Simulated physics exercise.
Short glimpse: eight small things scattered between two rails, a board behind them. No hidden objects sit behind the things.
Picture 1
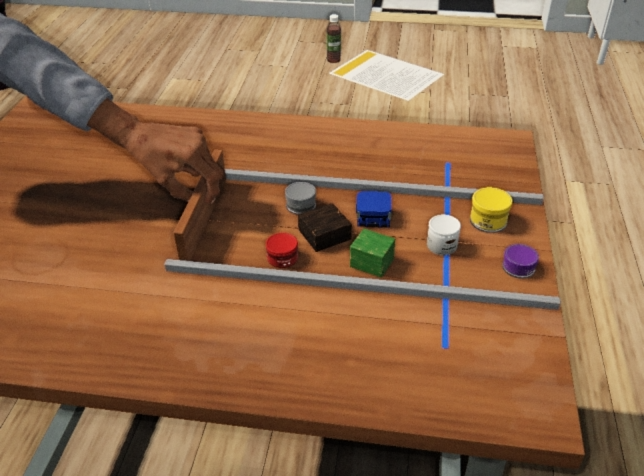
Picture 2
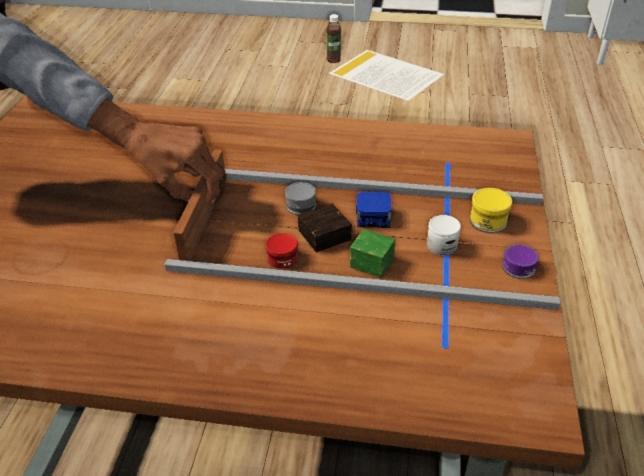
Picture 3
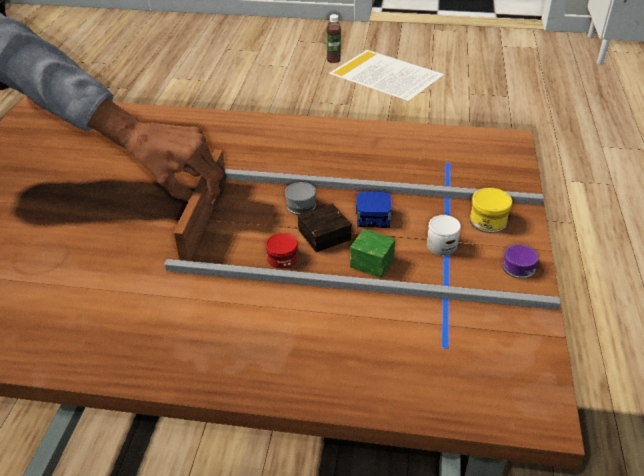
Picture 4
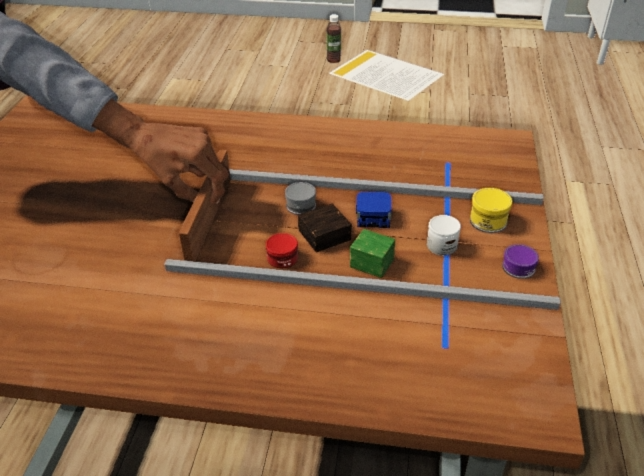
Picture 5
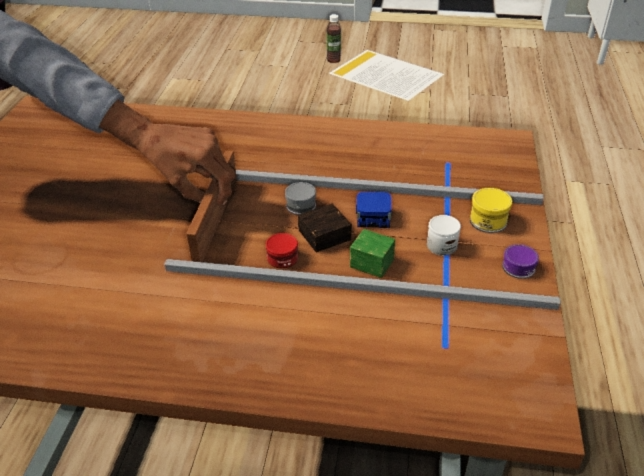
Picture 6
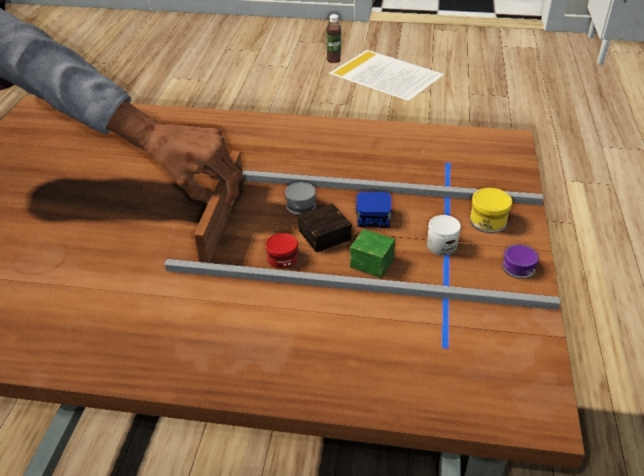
A hand holding a wooden board upright stays nearly still at first, then slides it slightly right between two grey rails toward small coloured containers and blocks, which remain motionless on the table around a blue line.
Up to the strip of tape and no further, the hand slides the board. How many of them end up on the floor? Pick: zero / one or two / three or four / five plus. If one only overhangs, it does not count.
That comes to zero.
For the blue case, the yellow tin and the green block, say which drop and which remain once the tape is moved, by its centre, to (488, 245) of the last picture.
Blue case remains, yellow tin drops, green block remains.
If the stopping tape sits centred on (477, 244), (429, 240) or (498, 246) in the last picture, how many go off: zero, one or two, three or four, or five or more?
Taking the tapes one at a time, the count is just one or two, then zero, then 3 or 4.
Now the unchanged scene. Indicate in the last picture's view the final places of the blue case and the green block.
Blue case: (495, 218); green block: (496, 267).
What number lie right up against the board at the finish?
Tally at the end: 3.
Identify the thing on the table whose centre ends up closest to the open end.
The yellow tin is the one.
A little later, none off yet; purple pot at rest near (520, 262); yellow tin at rest near (490, 210); white tub at rest near (443, 236).
When it is over, the number that fall off is zero.
